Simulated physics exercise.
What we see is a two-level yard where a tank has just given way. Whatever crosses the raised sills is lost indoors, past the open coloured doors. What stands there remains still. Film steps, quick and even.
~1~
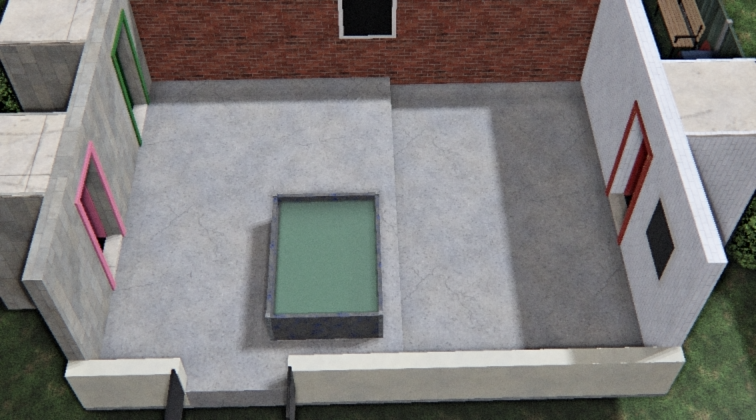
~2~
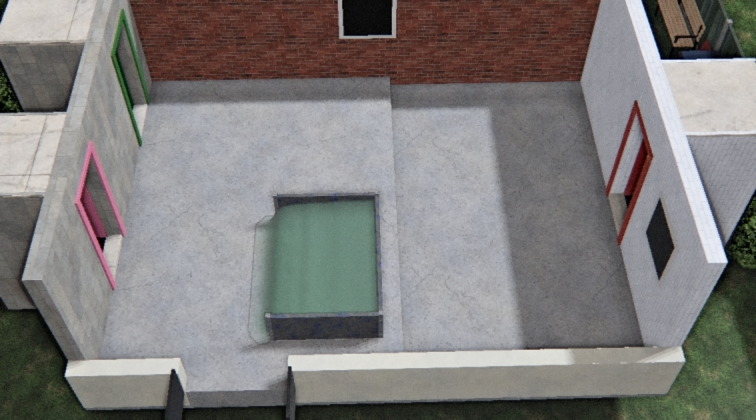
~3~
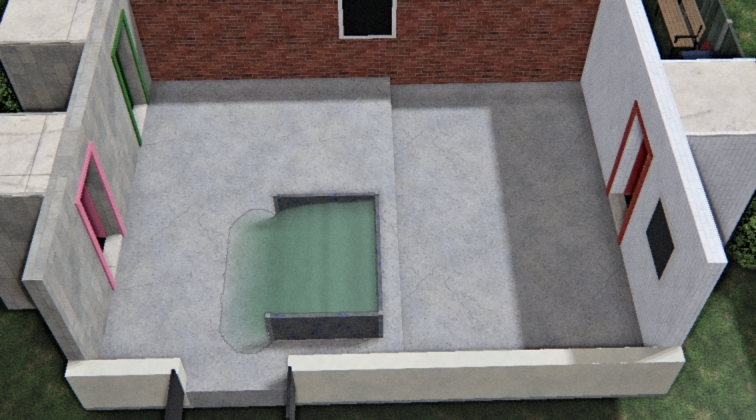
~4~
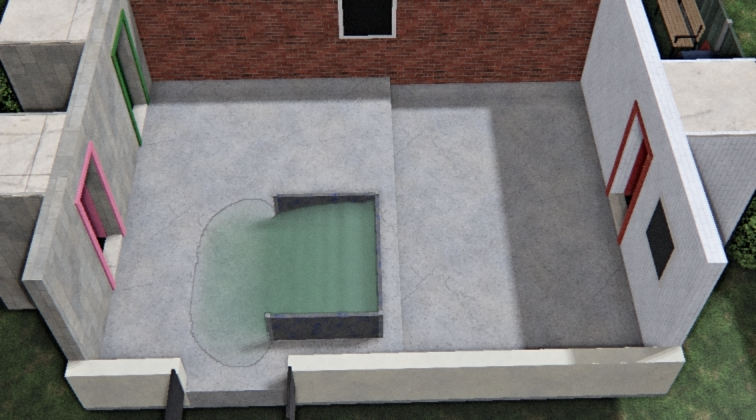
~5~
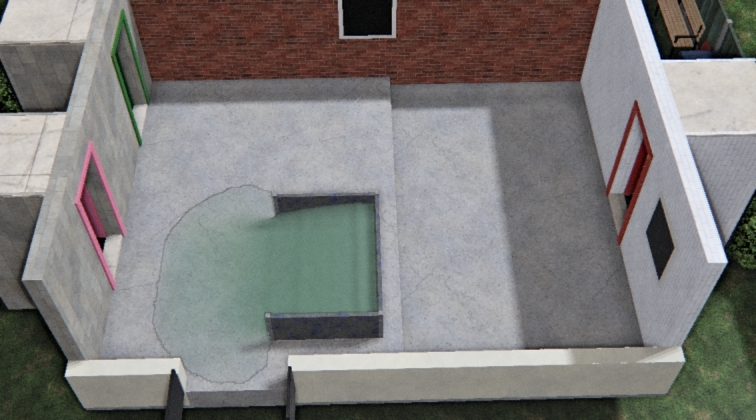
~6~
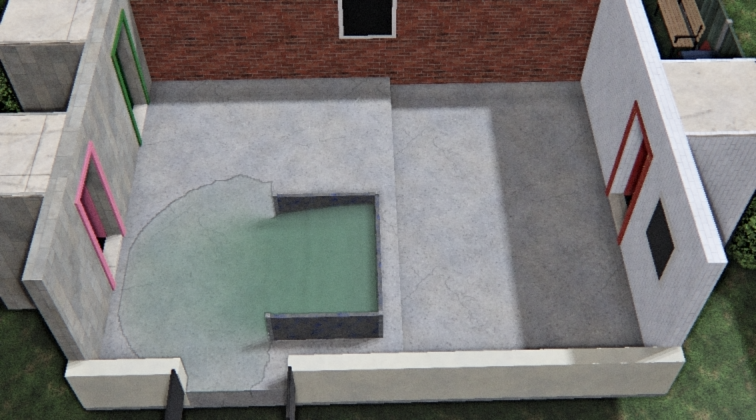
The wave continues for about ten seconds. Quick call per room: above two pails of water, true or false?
Pink door: True; red door: False; green door: True.
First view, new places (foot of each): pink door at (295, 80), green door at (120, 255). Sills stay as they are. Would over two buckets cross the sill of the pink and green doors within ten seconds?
Result: Pink remains beneath it, green goes past the limit.
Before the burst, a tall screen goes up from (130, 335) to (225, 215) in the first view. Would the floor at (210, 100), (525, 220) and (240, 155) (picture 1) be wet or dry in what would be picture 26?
Submerged; untouched; submerged.
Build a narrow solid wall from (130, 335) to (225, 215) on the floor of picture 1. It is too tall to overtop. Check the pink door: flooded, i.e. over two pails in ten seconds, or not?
On my reading, the pink door stays short.
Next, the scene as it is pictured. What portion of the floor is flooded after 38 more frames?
Roughly 45 per cent.
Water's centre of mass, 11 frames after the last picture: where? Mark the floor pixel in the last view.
The water's centre sits above (213, 277).
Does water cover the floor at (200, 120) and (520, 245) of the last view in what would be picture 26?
Taking them as listed, I'd call them soaked and not wet.
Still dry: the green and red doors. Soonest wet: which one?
That would be the door marked green.
A moment on, water covers 20 % of the floor; the pink door over two buckets in, the red door not reached, the green door not reached.
Next, water covers 25 % of the floor; the pink door far over two buckets in, the red door not reached, the green door wet at the sill, nothing in.
Then, water covers 30 % of the floor; the pink door far over two buckets in, the red door not reached, the green door under two buckets in.
Later, water covers 45 % of the floor; the pink door far over two buckets in, the red door not reached, the green door under two buckets in.
In the end, water covers 75 % of the floor; the pink door far over two buckets in, the red door not reached, the green door over two buckets in.
